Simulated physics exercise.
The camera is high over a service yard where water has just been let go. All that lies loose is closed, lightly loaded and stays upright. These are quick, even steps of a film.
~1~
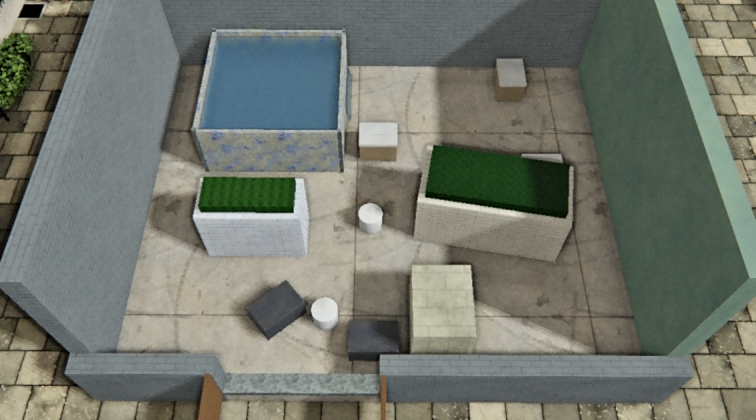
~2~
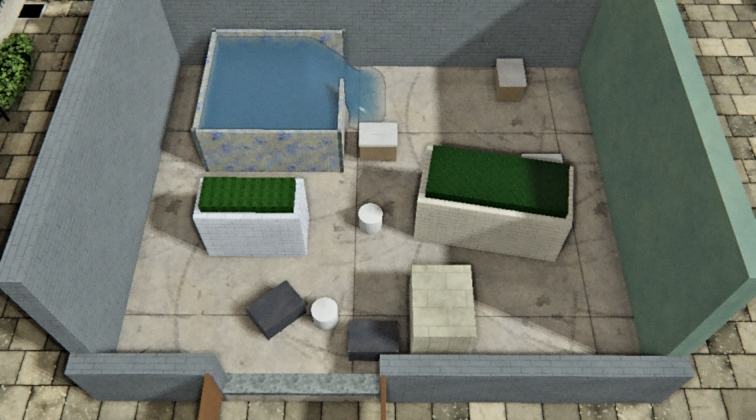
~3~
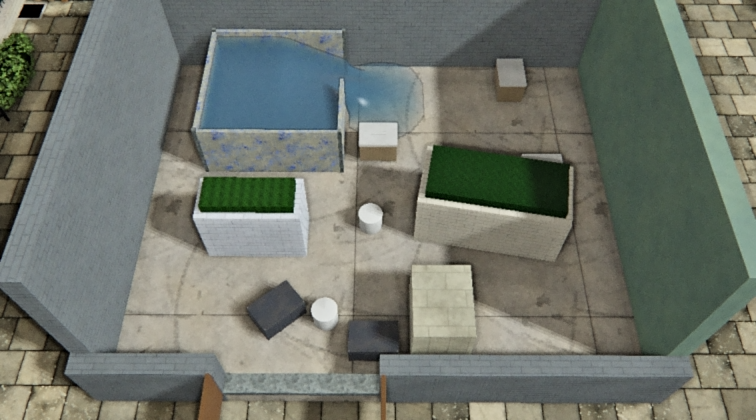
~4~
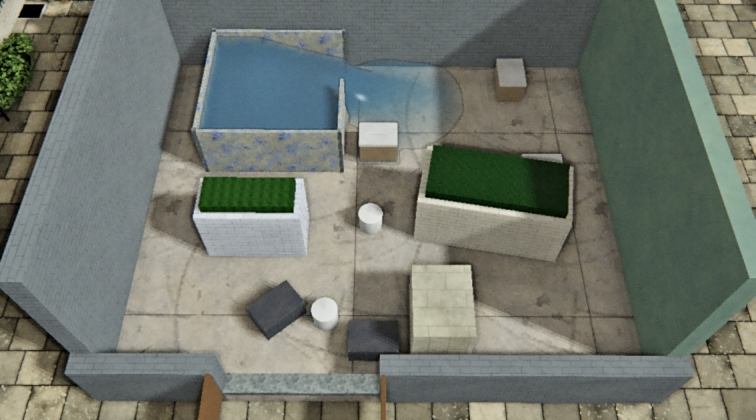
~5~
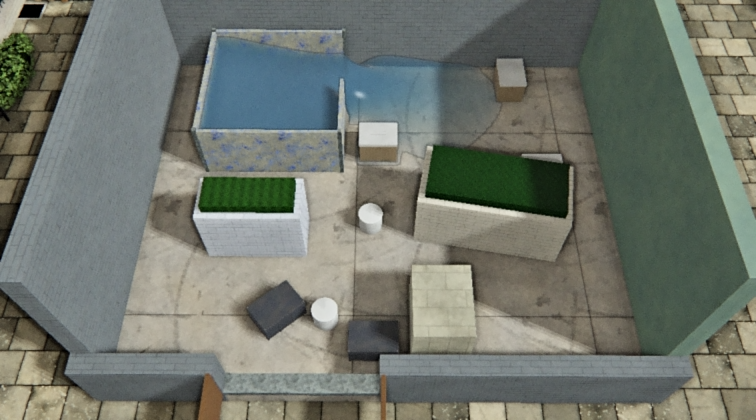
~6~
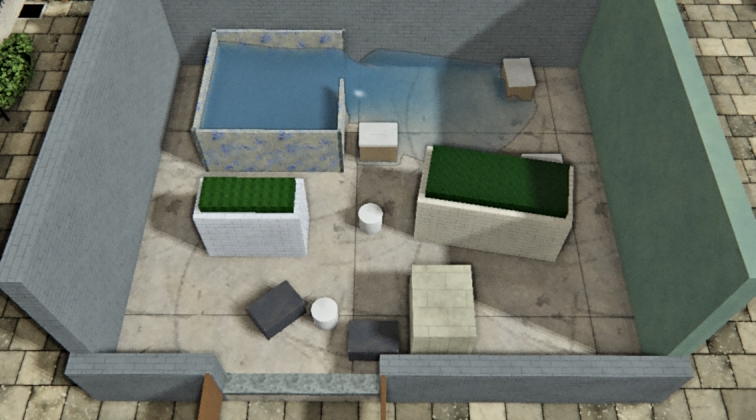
In a walled yard seen from above, a raised tank full of blue water stands at the back left among boxes and grass-topped blocks. Water pours from the tank's right side and spreads rightward along the back wall, reaching a small box, which shifts slightly right while everything else stays put.
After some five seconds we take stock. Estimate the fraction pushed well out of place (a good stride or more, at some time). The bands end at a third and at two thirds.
That comes to not even a third.
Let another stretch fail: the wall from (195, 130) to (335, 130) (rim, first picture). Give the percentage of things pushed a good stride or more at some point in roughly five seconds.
Near 70 in a hundred.
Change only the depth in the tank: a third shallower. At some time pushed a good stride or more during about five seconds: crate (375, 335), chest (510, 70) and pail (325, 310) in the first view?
One after the other: Not that far, that far or more, short of that.
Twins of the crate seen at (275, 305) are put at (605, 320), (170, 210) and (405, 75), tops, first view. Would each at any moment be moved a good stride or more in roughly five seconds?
As listed: Yes, short of that, pushed that far.
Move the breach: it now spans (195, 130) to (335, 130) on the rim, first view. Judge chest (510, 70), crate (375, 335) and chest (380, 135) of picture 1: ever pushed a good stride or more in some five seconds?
In that order: Moved that far, moved that far, under that.
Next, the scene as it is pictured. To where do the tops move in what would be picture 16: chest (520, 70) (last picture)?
Near (584, 48).
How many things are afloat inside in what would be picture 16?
That makes 1.
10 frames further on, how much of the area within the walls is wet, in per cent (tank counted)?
Roughly 40 per cent.
A moment on, 1 of 7 are well off their spots; 0 afloat.
Next, 2 of 7 are well off their spots; 1 afloat.
Later, 2 of 7 are well off their spots; 1 afloat.
In the end, 2 of 7 are well off their spots, and 2 have been at some point; 3 afloat.
